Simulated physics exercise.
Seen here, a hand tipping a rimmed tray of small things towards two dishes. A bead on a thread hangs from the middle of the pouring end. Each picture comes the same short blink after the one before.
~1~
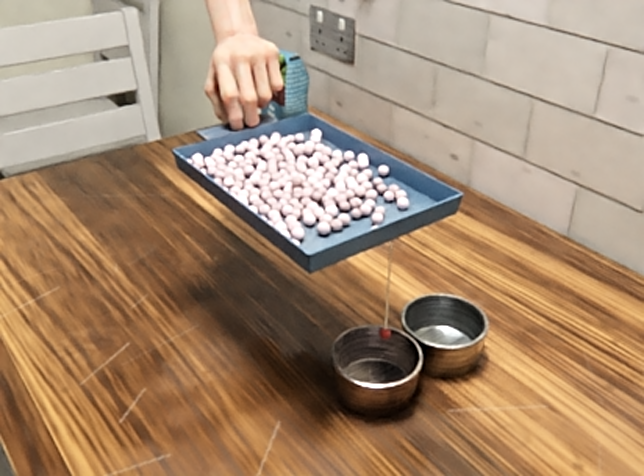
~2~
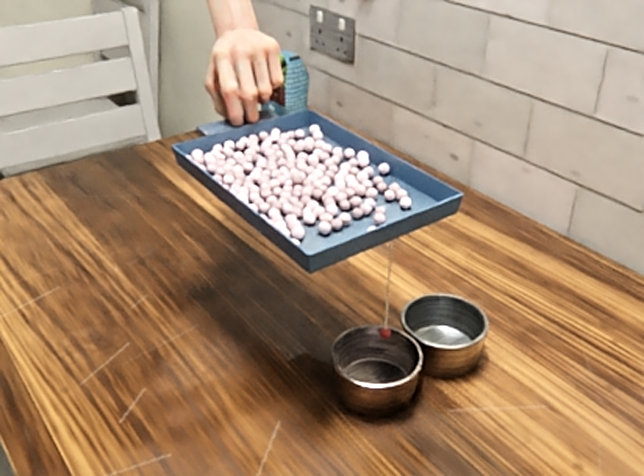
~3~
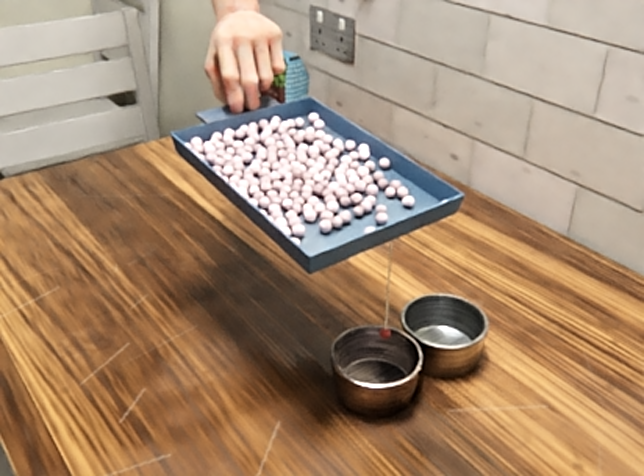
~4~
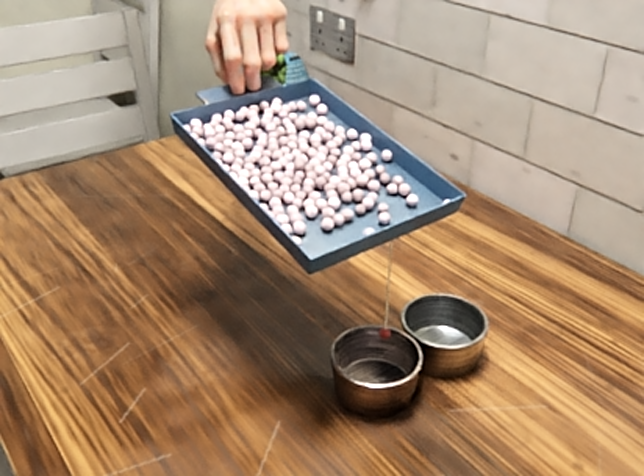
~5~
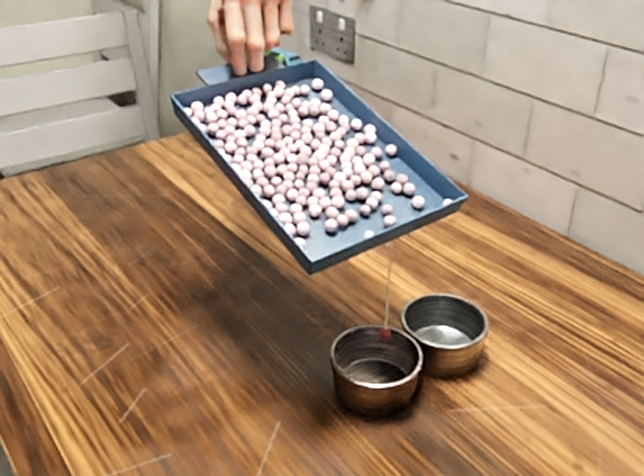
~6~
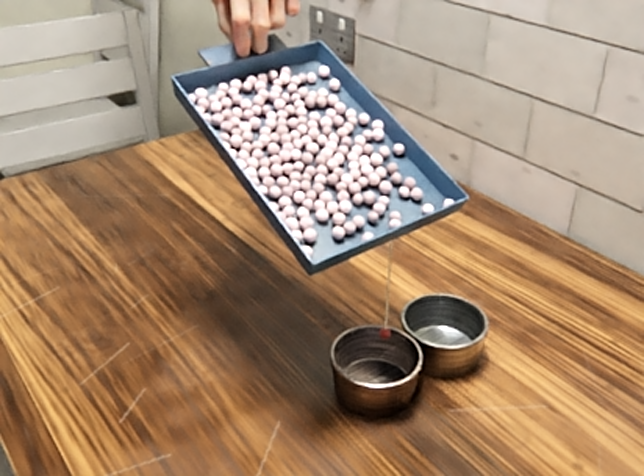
At a brown striped wooden table beside a pale block wall with a socket, seen from slightly above by a still camera, a grey slatted chair stands at the upper left. A hand grips a blue rimmed tray of small pinkish-white balls above two round metallic dishes, a reddish bead hanging on a thread below its near edge. The hand raises the tray's far end, tilting it steadily more, and the balls shift slightly, then spread down the tray.
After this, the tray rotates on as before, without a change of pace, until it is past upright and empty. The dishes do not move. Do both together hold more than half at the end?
Caught overall: Only the smaller part.
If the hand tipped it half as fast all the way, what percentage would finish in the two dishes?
About 0 per cent.
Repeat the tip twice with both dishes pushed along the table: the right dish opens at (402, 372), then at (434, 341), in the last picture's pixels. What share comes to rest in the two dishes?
About 50 and 30 per cent.
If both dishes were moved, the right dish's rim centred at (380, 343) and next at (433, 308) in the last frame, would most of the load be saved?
At the first place less than half, at the second below a half.
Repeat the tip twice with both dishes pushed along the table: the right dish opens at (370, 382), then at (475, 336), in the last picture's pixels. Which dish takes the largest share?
First the right one, then the left-hand dish.
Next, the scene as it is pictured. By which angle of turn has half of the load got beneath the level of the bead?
At some 100 degrees.
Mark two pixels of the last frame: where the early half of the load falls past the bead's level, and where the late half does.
First near (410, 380), later near (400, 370).
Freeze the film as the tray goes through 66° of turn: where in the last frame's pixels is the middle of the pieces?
Roughly at (380, 222).
Soon, tray tipped steeply; most on the tray; a stray few outside both; a small part in the air.
A while on, tray tipped past a quarter turn; about a quarter on the tray; a stray few in the left dish; about two thirds outside both; about a quarter in the air.
Towards the end, tray tipped past a quarter turn; a stray few in the left dish; nearly all outside both.
Finally, tray tipped past a quarter turn; a stray few in the left dish; none in the right dish; nearly all outside both.
